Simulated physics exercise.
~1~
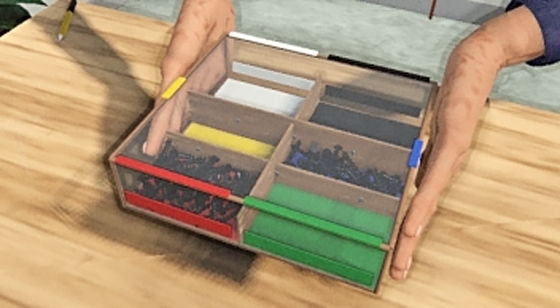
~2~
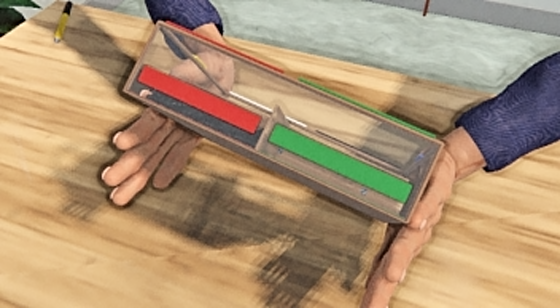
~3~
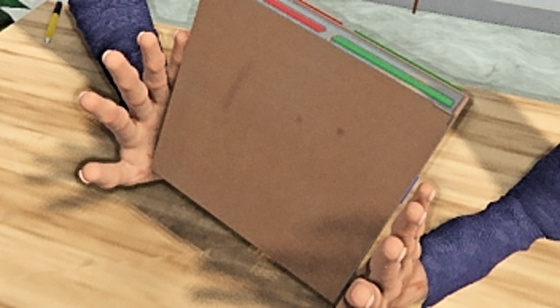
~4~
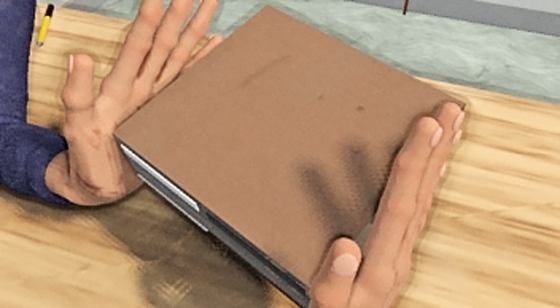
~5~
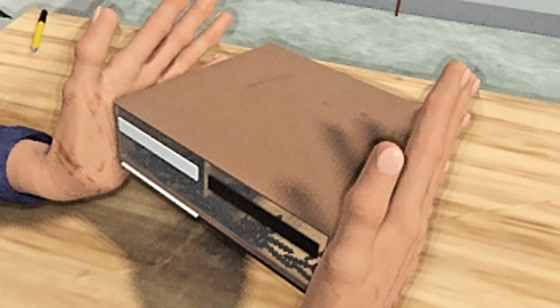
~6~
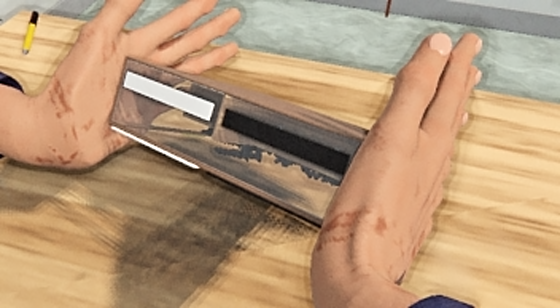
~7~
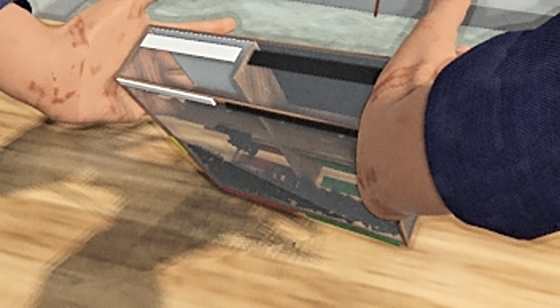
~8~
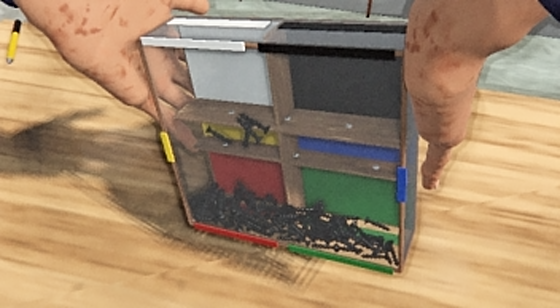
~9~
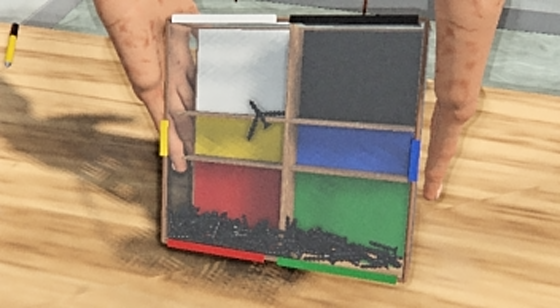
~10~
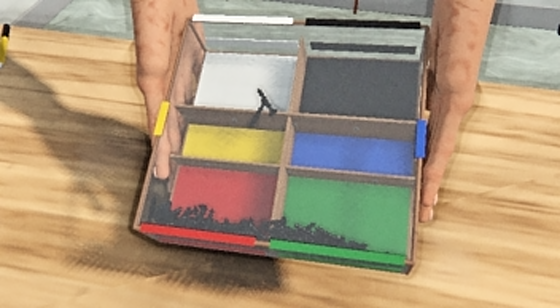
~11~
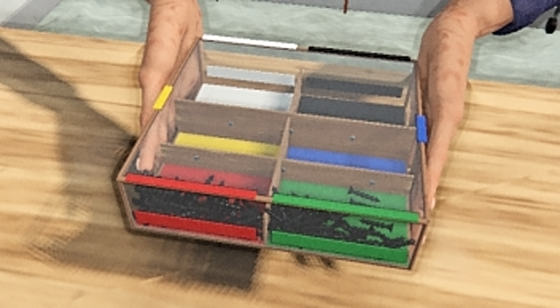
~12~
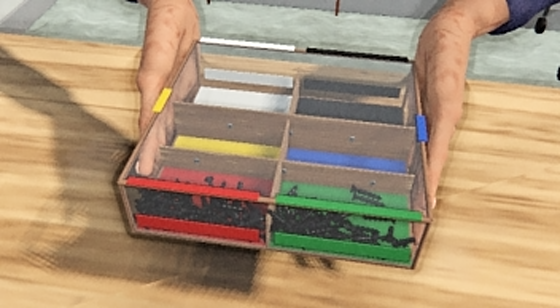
A clear-lidded box turns fully over in two hands, leaving dark screws in red and green.
